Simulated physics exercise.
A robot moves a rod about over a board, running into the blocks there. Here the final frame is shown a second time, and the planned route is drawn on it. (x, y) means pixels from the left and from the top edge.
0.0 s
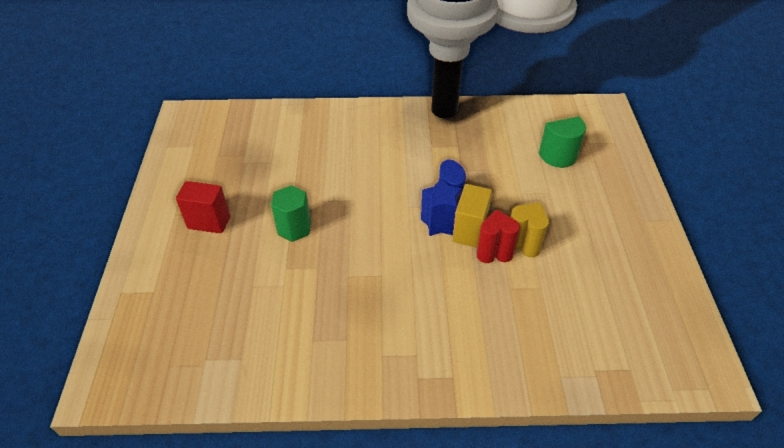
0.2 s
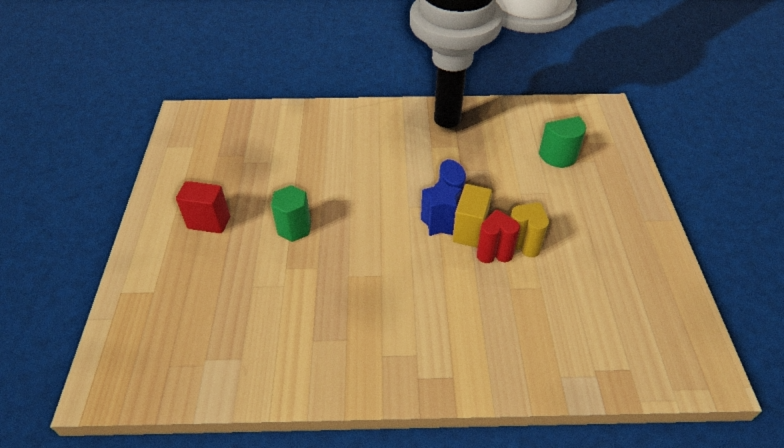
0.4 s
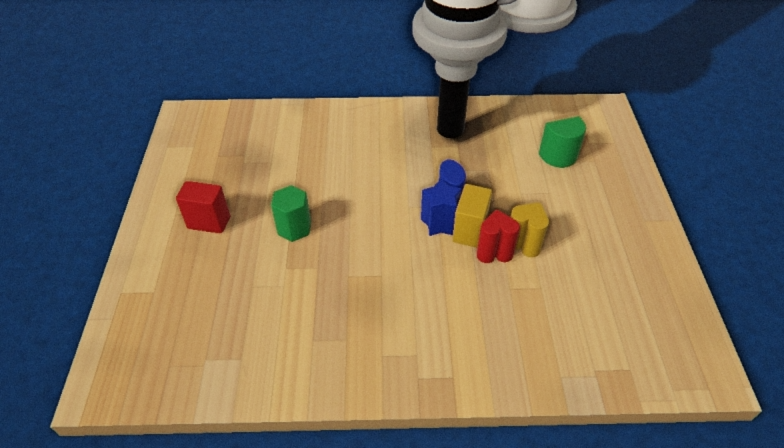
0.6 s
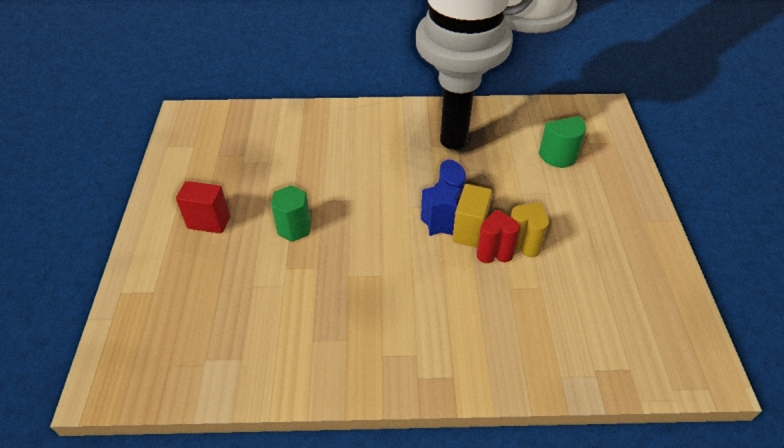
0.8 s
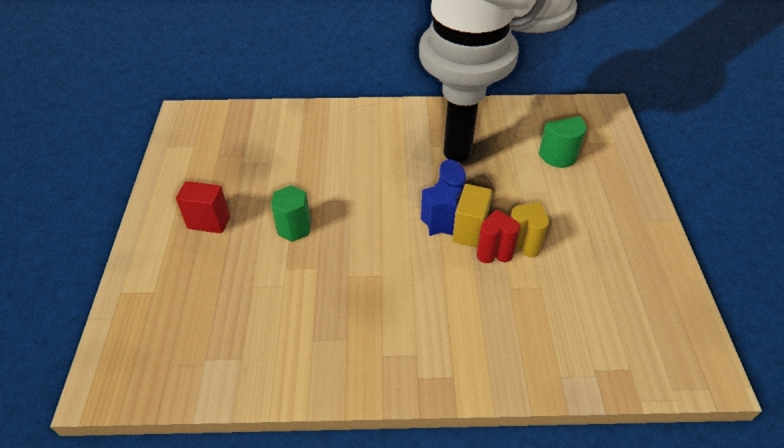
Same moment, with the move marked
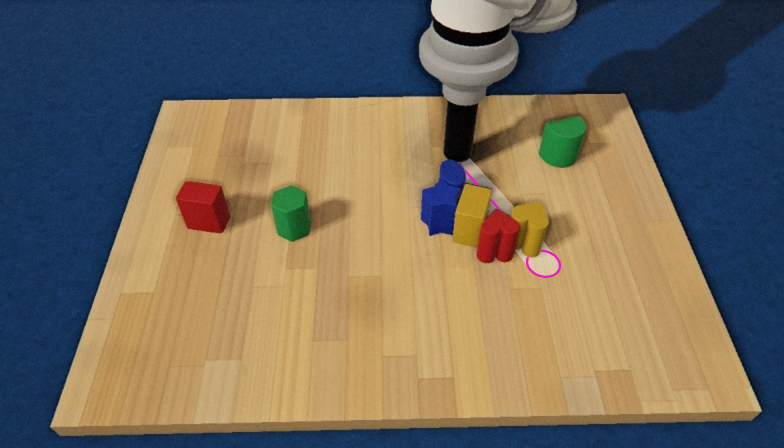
A robot arm moved its black rod slowly down the wooden board, drifting slightly right, toward a cluster of blue, yellow and red blocks, while all the blocks on the board stayed still.
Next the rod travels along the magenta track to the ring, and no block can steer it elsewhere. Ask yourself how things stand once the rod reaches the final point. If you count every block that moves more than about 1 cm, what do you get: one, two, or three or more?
I'd say just one block gets shifted by more than about 1 cm.
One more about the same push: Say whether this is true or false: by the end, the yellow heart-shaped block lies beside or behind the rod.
False
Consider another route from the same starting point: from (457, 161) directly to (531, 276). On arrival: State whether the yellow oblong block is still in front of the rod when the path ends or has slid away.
It escapes to one side.
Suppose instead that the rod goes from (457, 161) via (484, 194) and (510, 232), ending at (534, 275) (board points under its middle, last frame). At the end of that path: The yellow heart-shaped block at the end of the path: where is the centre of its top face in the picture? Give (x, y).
Somewhere near (576, 257).
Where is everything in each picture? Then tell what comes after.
The first picture shows rod tip at (444, 110); block tops, yellow oblong block at (474, 200); yellow heart-shaped block at (532, 214).
The second picture shows rod at (447, 120); blocks unchanged.
The third picture shows rod at (450, 130); blocks unchanged.
The fourth picture shows rod at (454, 141); blocks unchanged.
The fifth picture shows rod at (458, 153); yellow oblong block at (474, 200); yellow heart-shaped block at (532, 214).
Path on the board, straight from (457, 161) to (543, 264).
What follows on the original path. One third of the way, rod at (485, 184); nothing pushed yet.
Two thirds of the way, rod at (516, 218); yellow heart-shaped block at (535, 218).
At the end, rod at (546, 255); yellow oblong block in place; yellow heart-shaped block at (568, 258).
